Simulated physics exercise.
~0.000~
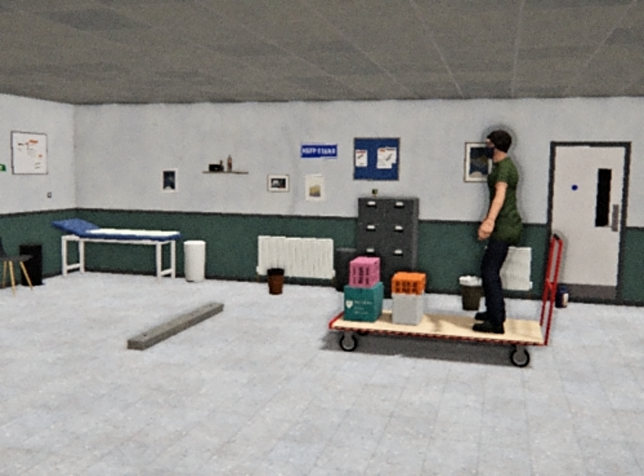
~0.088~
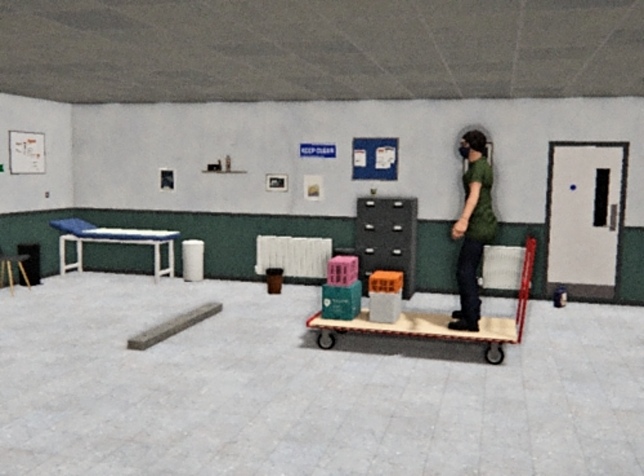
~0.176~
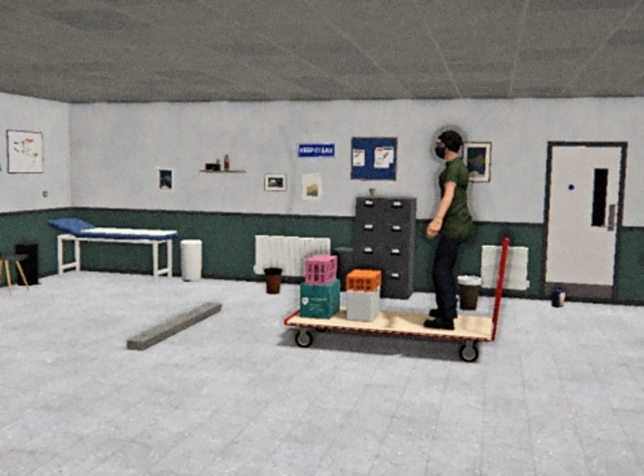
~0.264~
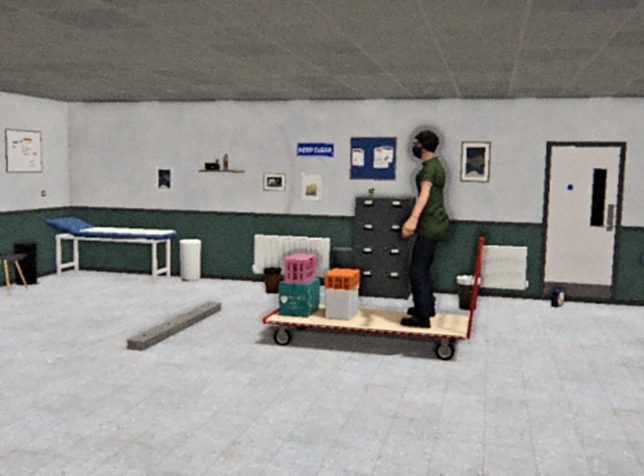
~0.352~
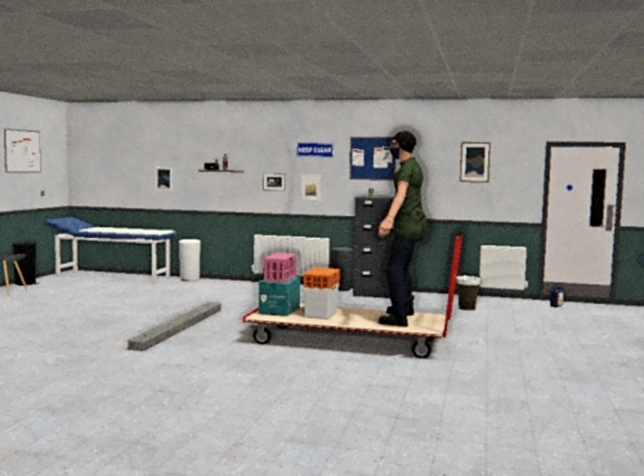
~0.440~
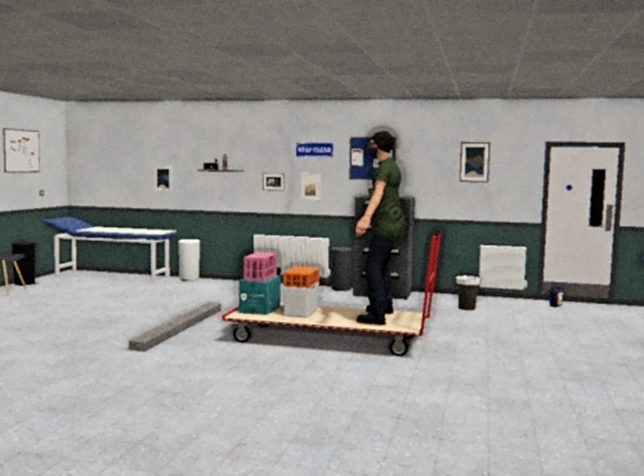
A flatbed trolley with a red handle rolls steadily left across a tiled room, carrying a standing person in a green top and several stacked crates. It passes in front of a grey filing cabinet, and the gap to a low kerb on the floor narrows while the rider stays upright, arms low.
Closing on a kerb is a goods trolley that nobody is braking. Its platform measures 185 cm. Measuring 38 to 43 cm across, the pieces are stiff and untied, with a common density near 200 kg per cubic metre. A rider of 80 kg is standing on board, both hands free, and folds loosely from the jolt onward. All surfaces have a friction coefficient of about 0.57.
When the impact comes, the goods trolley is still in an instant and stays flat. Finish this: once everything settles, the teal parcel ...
Once everything settles, the teal parcel is gone over the front.
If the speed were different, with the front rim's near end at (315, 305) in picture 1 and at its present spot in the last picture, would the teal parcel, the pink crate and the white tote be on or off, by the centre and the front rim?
Then teal on, pink off, white on.
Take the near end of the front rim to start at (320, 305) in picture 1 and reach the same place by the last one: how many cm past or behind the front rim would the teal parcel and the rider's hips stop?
The teal item would end 20 cm behind the front rim, and the hips 120 cm behind it.
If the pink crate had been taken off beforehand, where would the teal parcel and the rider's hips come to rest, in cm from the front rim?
In that case teal 40 past, hips 10 past.
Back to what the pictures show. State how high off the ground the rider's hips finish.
Around 65 centimetres up.
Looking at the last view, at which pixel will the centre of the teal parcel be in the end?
(153, 309).
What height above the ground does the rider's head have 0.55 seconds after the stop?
The head is roughly 120 cm up.
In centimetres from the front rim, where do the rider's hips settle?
About 0 cm past the rim.
The wheels strike at 0.70 s.
After 1.25 s the teal parcel is 8 cm past the rim, tilted 90°, near (173, 288) in the last picture's view.
After 1.70 s the teal parcel is 31 cm past the rim, tilted 170°, near (152, 309) in the last picture's view.
When all is still (4.0 s), past the rim, orange crate, teal parcel, pink crate and the rider's hips; behind it, white tote.
